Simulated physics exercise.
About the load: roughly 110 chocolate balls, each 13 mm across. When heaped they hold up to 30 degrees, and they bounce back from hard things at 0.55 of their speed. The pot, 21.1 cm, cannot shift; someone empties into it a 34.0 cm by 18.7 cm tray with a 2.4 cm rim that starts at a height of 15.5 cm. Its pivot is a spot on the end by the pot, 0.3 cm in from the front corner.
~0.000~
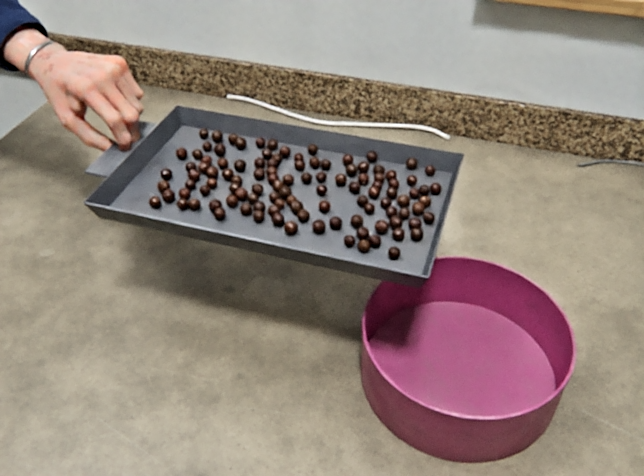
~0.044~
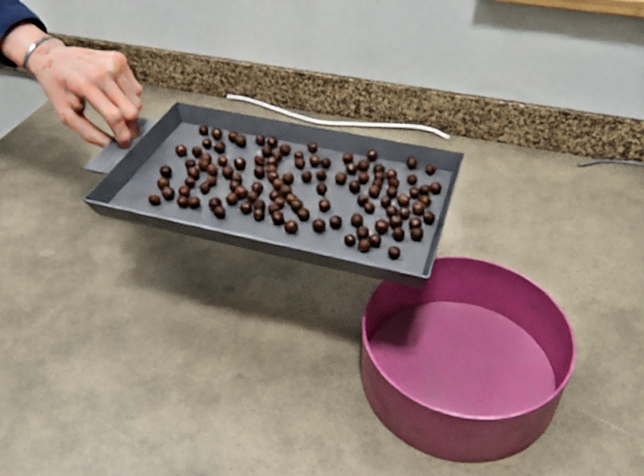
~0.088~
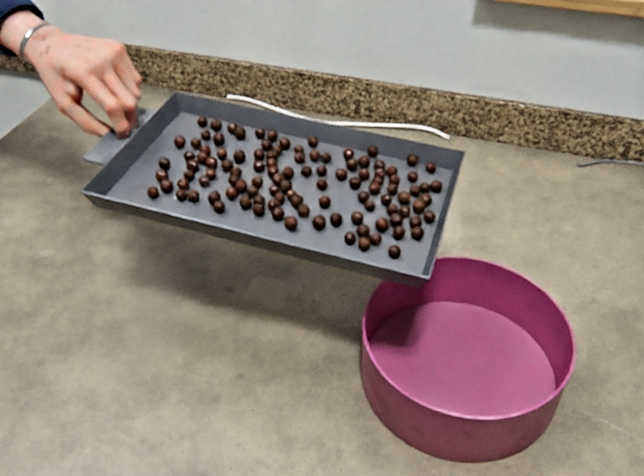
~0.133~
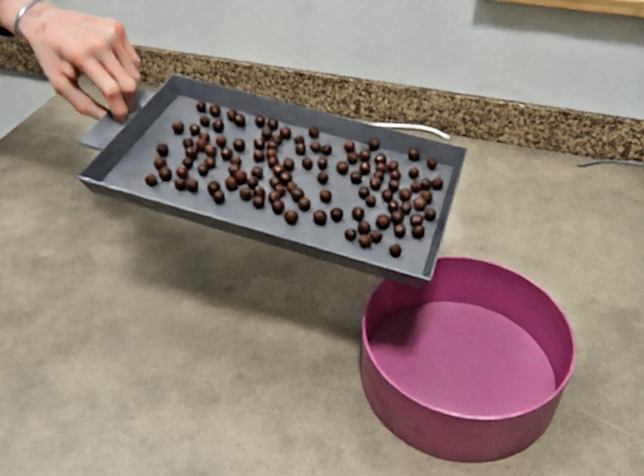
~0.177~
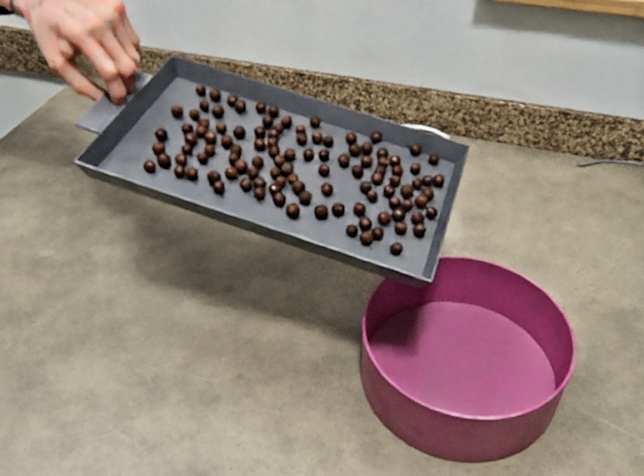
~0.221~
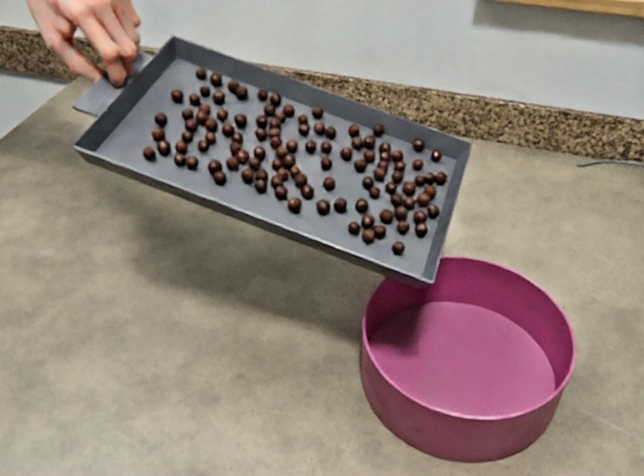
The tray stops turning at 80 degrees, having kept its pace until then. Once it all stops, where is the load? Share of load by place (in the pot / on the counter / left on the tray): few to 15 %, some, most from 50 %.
Pot: Most; counter: Few; tray: Few.
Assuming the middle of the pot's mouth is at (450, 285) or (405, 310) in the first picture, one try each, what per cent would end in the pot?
First try about 45 per cent, second try about 65 per cent.
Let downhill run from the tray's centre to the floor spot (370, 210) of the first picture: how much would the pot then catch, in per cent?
Roughly 60 % of the pieces.
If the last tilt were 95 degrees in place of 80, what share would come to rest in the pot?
Then about 100 per cent.
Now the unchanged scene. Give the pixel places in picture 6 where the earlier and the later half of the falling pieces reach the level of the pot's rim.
It passes about (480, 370) first and (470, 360) afterwards.
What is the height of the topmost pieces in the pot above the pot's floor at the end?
I'd say near 2.5 centimetres.
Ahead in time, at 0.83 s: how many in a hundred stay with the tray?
75 %, give or take.
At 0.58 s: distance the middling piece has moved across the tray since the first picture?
Around 11 centimetres.
After 0.58 s, tilt 46 degrees; the tray holds 100 %, the pot 0 %.
After 0.83 s, tilt 68 degrees; the tray holds 75 %, the pot 10 %.
After 1.18 s, tilt 80 degrees; the tray holds 20 %, the pot 60 %.
At rest (2.5 s), pot 100 %, counter 0 %, tray 0 %.
